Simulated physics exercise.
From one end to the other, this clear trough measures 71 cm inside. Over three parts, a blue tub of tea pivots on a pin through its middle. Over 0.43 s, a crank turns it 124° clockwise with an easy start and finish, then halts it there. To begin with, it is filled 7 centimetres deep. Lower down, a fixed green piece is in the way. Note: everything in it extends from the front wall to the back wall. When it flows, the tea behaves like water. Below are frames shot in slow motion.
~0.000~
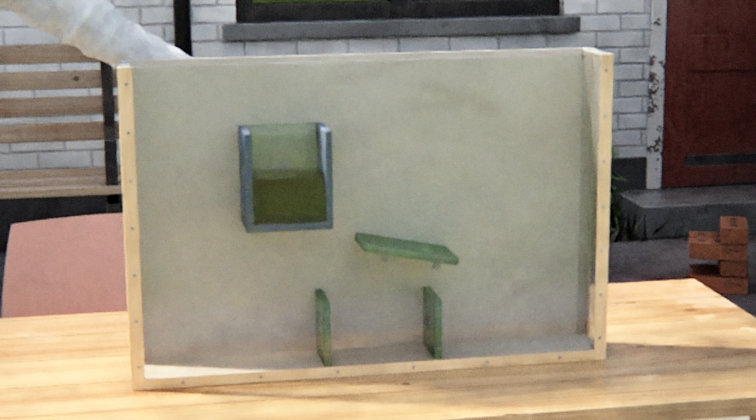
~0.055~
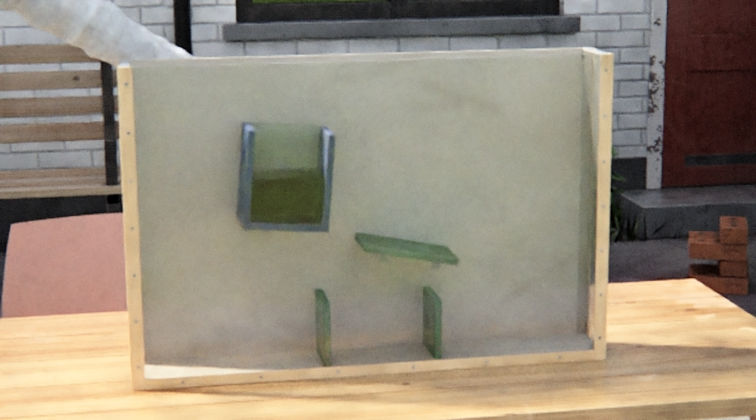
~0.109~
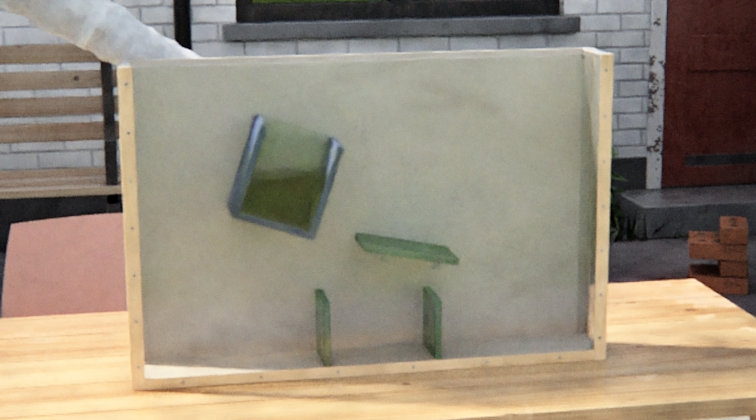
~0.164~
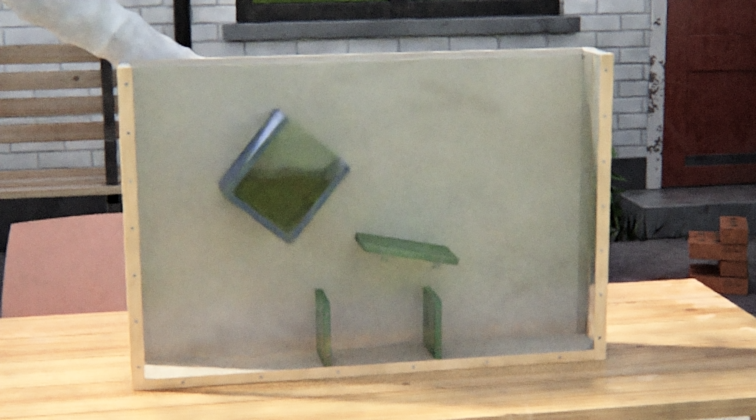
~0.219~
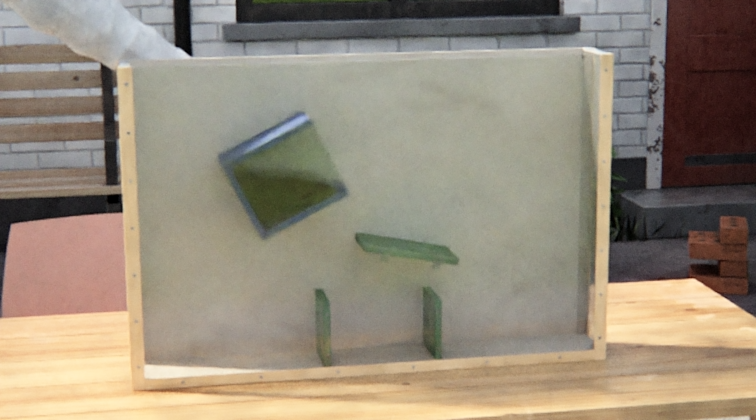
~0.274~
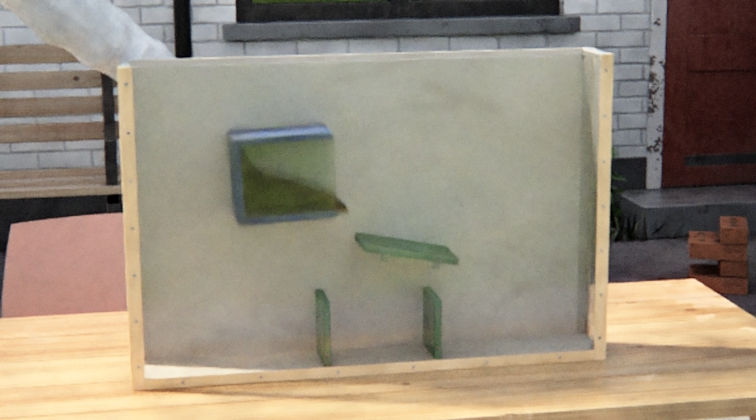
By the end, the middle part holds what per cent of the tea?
Around 90 out of 100.
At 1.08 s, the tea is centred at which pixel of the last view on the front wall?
At about (394, 350).
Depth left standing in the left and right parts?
Around 0.5 cm in the first and around 0.5 cm in the second.
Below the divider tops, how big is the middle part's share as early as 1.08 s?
Roughly 88 per cent of the liquid is there.
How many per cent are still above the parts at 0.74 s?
About 35 per cent.
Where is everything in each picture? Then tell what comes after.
In the first frame, turned 0° so far; the right rim is at (328, 133); the highest tea is at (259, 182); divider tops at (327, 305) and (439, 302).
In the second frame, turned 5° so far; the right rim is at (332, 137); the highest tea is at (314, 179).
In the third frame, turned 19° so far; the right rim is at (341, 148); the highest tea is at (312, 178).
In the fourth frame, turned 40° so far; the right rim is at (348, 168); the highest tea is at (297, 179).
In the fifth frame, turned 64° so far; the right rim is at (347, 192); the highest tea is at (232, 170).
In the sixth frame, turned 88° so far; the right rim is at (335, 214); 2 per cent is over the lip, reaching (346, 210).
After 0.48 s 61 per cent has yet to come down; below, left 0, middle 39, right 0.
After 0.74 s 33 per cent has yet to come down; below, left 1, middle 63, right 3.
After 1.08 s 0 per cent has yet to come down; below, left 4, middle 88, right 8.
In the end the left part holds 4, the middle 88 and the right 8 per cent.
